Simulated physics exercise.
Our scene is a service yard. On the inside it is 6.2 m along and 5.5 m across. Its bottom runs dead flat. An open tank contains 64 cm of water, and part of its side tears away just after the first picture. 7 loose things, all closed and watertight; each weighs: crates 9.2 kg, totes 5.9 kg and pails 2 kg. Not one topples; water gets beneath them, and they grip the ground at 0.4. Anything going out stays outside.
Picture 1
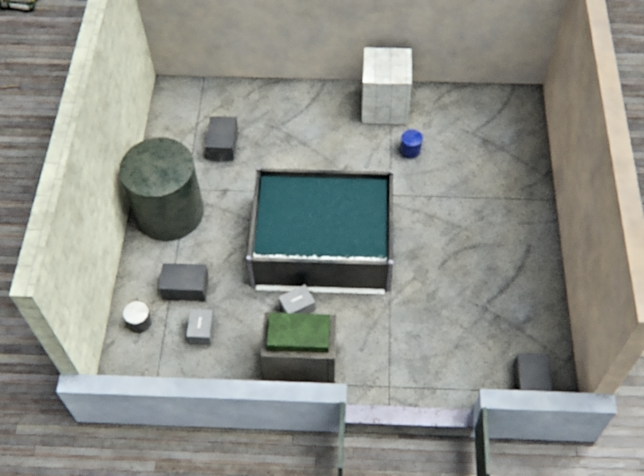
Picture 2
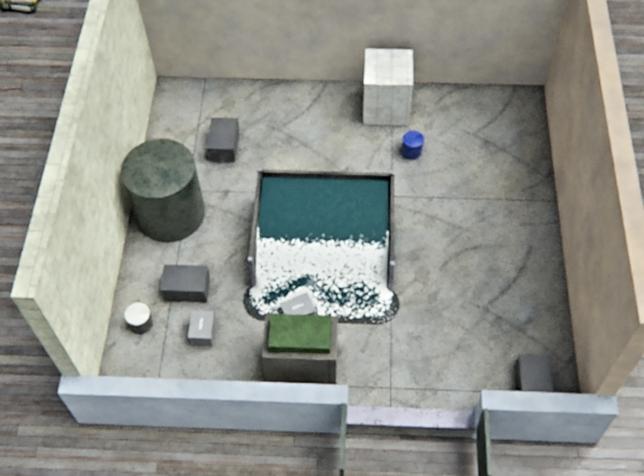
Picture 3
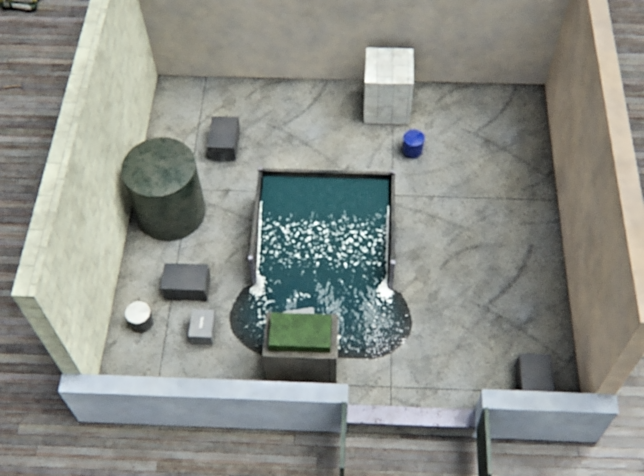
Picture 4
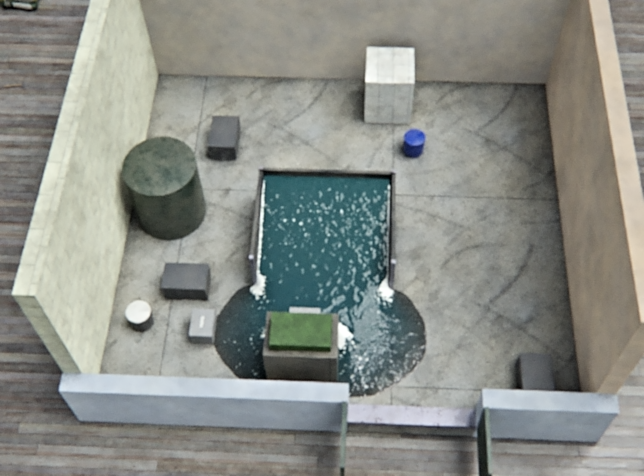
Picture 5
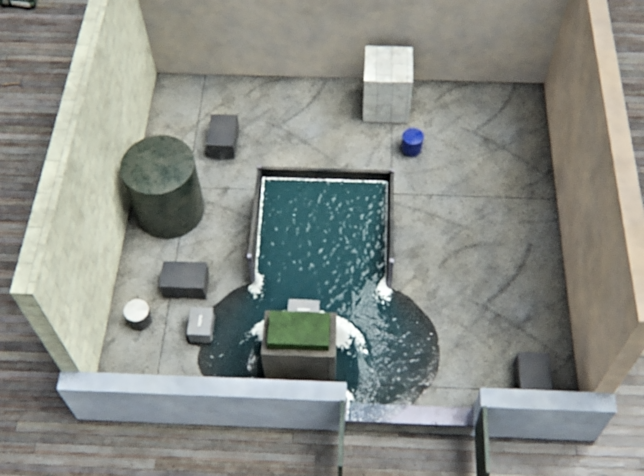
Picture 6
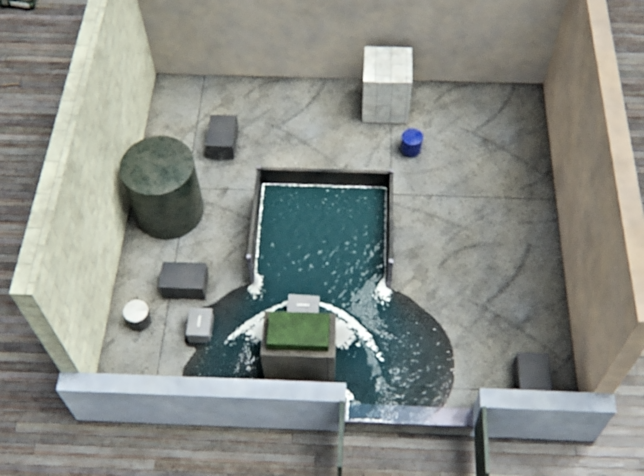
In this clip, the near side of an open tank in a walled yard gives way and dark teal water pours out, spreading around a green-topped block and across the floor to the gap in the front wall.
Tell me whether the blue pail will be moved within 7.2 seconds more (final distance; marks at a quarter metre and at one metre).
The blue pail hardly moves.
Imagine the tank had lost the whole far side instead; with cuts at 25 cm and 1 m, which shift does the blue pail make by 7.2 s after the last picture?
The blue pail is swept a long way.
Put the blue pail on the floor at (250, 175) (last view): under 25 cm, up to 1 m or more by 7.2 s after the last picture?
From that spot, it is pushed far off.
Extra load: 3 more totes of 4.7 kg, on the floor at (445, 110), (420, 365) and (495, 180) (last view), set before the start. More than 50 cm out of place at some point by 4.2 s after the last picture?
Note, same order as listed: Inside the limit, beyond the limit, inside the limit.
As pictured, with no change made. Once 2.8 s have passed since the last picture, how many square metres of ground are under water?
Somewhere about 17 m2, give or take.
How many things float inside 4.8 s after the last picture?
Tally: 3 of them.
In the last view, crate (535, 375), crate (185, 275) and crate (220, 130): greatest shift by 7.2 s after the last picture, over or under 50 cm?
The first topped the threshold, the second topped the threshold, and the third never reached the threshold.
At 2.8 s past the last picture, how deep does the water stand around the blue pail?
Close to 0 centimetres.
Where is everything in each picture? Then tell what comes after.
The blue pail at (412, 138) rests on the ground; water covers 2.4 m2; 0 of 7 have shifted, in the first frame.
The blue pail at (413, 139) rests on the ground; water covers 3.3 m2; 1 of 7 have shifted, in the second frame.
The blue pail at (414, 138) rests on the ground; 4.4 m2 under water; 1 of 7 have shifted, in the third frame.
The blue pail at (415, 137), on the bottom; water covers 5.5 m2; 1 of 7 have shifted, in the fourth frame.
The blue pail at (413, 136) rests on the ground; water covers 6.5 m2; 1 of 7 have shifted, in the fifth frame.
The blue pail at (413, 137) rests on the ground; 7.1 m2 under water; 1 of 7 have shifted, in the sixth frame.
Then, 0.9 s after the last picture the blue pail is near (413, 137), 0.0 m from its start, aground; 0 of 7 are out; 1 afloat.
Then, 2.8 s after the last picture the blue pail is near (413, 137), 0.0 m from its start, aground; 0 of 7 are out; 3 afloat.
Then, 4.8 s after the last picture the blue pail is near (413, 137), 0.0 m from its start, aground; 0 of 7 are out; 3 afloat.
Then, 7.2 s after the last picture the blue pail is near (413, 137), 0.0 m from its start, aground; 0 of 7 are out; 3 afloat.
